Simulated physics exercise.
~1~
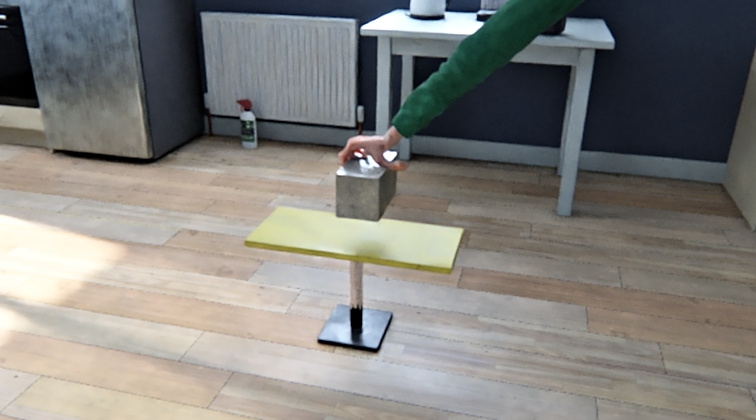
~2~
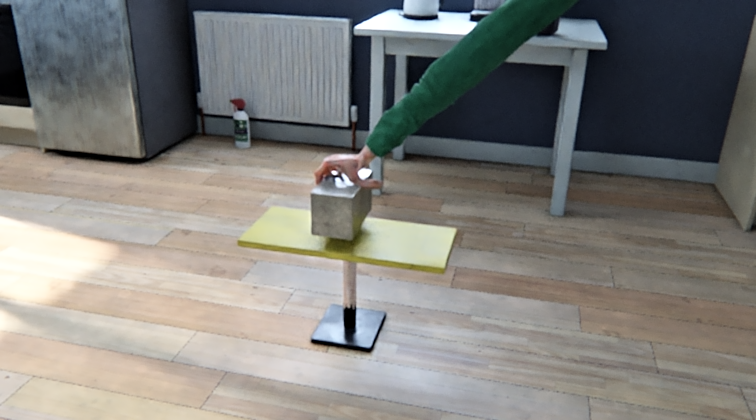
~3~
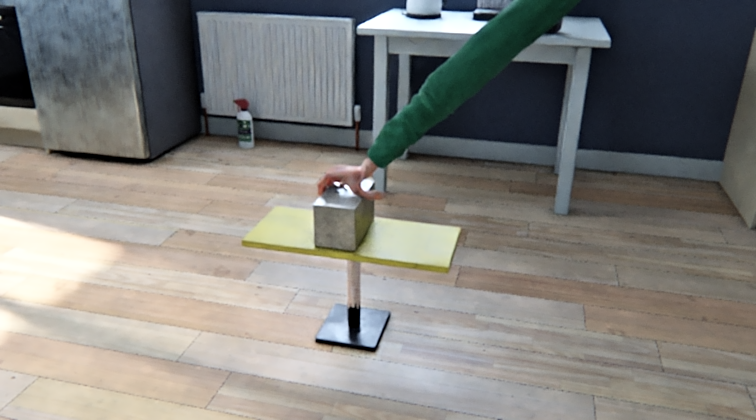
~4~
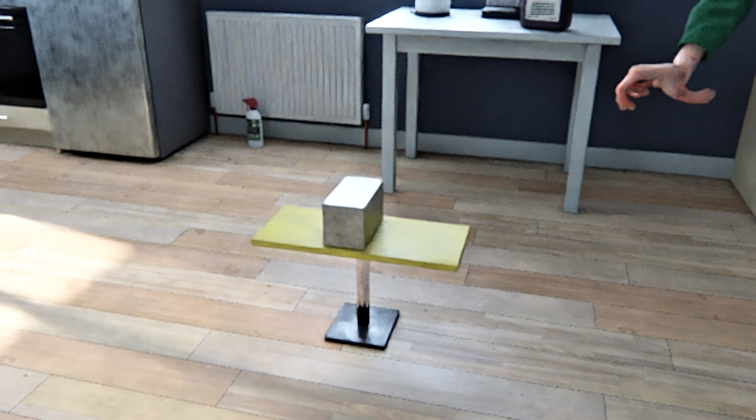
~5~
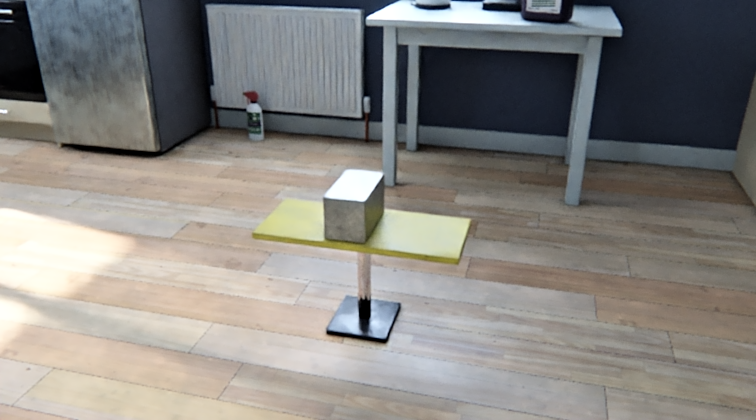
In a room, a hand sets a grey block on a yellow table, which stays steady.
